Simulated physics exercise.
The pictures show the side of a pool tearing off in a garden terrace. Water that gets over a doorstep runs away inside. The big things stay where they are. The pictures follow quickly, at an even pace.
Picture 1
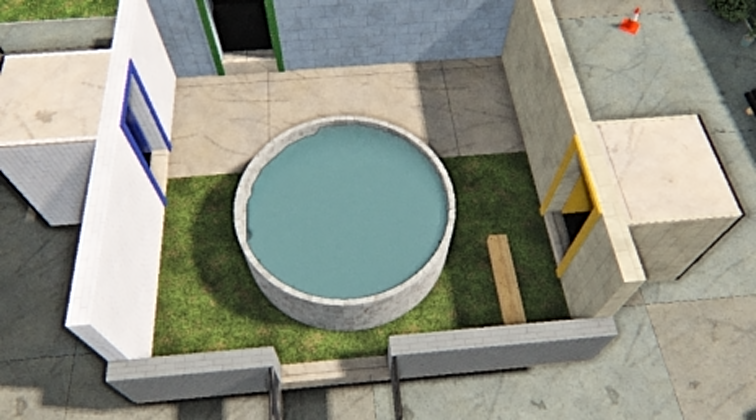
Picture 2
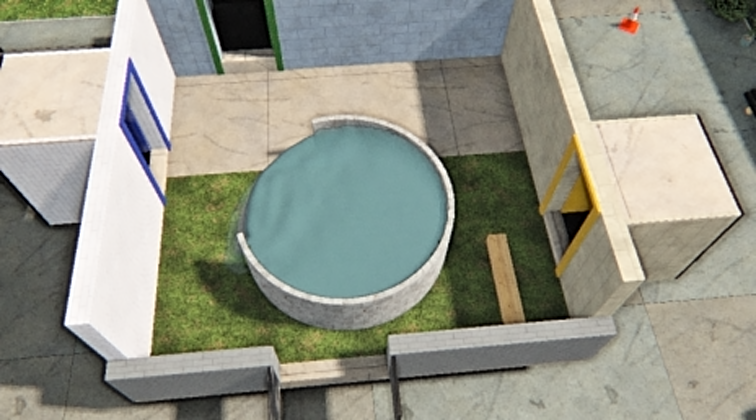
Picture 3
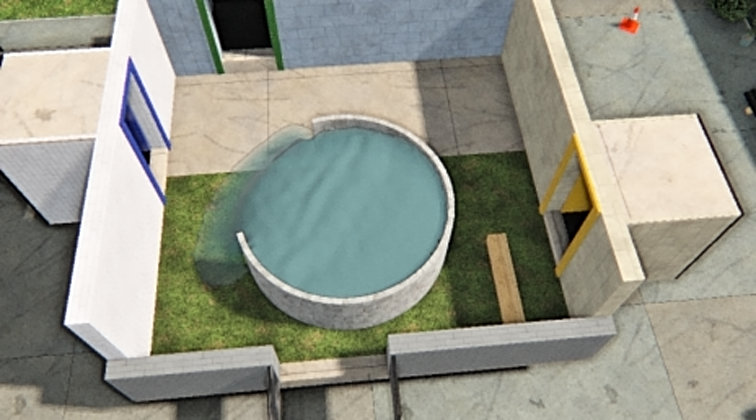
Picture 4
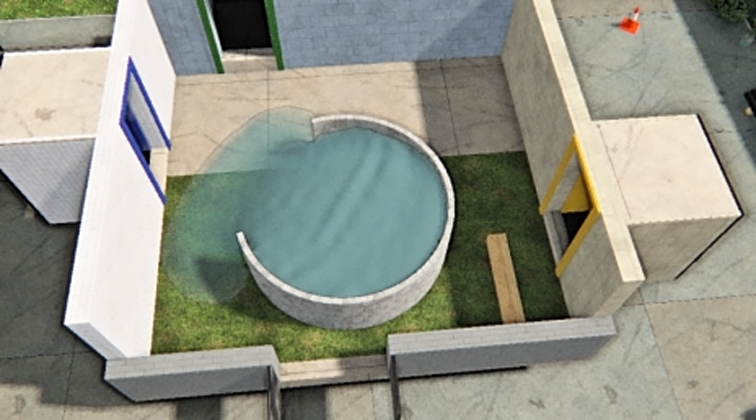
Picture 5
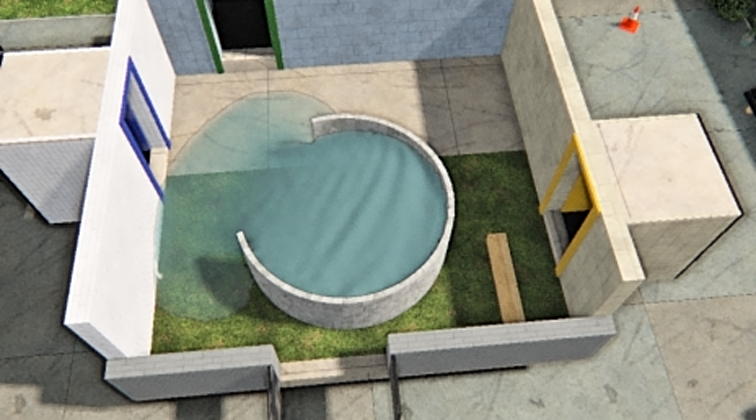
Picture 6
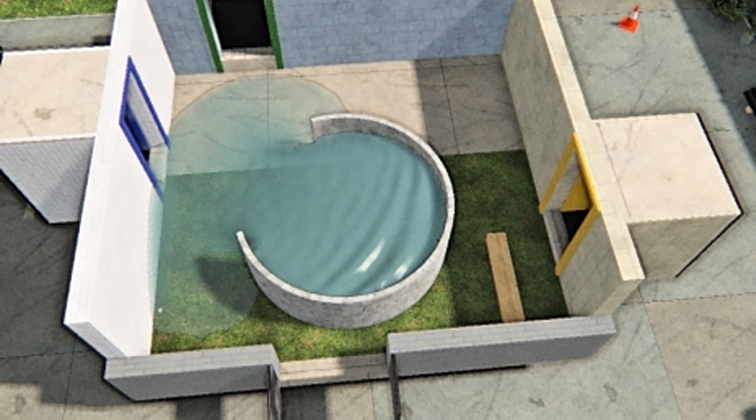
Round stone pool losing the left side of its wall, water pouring out and spreading across grass and paving in a walled terrace.
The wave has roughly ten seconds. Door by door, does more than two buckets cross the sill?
The yellow door floods; the blue door floods; the green door floods.
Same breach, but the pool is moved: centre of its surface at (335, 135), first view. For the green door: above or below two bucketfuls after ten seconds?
In short: The green one lets more in.
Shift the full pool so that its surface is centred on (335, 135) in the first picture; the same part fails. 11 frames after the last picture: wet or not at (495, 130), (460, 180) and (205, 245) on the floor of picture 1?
One after the other: Free of water, dry, under water.
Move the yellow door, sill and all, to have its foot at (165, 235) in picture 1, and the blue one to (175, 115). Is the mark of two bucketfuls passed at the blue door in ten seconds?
One by one: Blue is over.
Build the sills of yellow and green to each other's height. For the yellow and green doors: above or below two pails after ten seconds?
In short: Yellow door takes less, green door passes that mark.
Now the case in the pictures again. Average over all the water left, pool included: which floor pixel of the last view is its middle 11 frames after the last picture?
Close to (274, 194).
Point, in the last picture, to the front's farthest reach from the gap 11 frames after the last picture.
At about (427, 63).
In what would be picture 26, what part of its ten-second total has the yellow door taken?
Some 0 per cent.
A moment on, water covers 40 % of the floor; the yellow door not reached, the blue door far over two buckets in, the green door wet at the sill, nothing in.
Next, water covers 50 % of the floor; the yellow door not reached, the blue door far over two buckets in, the green door over two buckets in.
Then, water covers 80 % of the floor; the yellow door not reached, the blue door far over two buckets in, the green door over two buckets in.
Later, water covers 100 % of the floor; the yellow door wet at the sill, nothing in, the blue door far over two buckets in, the green door over two buckets in.
In the end, water covers 95 % of the floor; the yellow door over two buckets in, the blue door far over two buckets in, the green door over two buckets in.
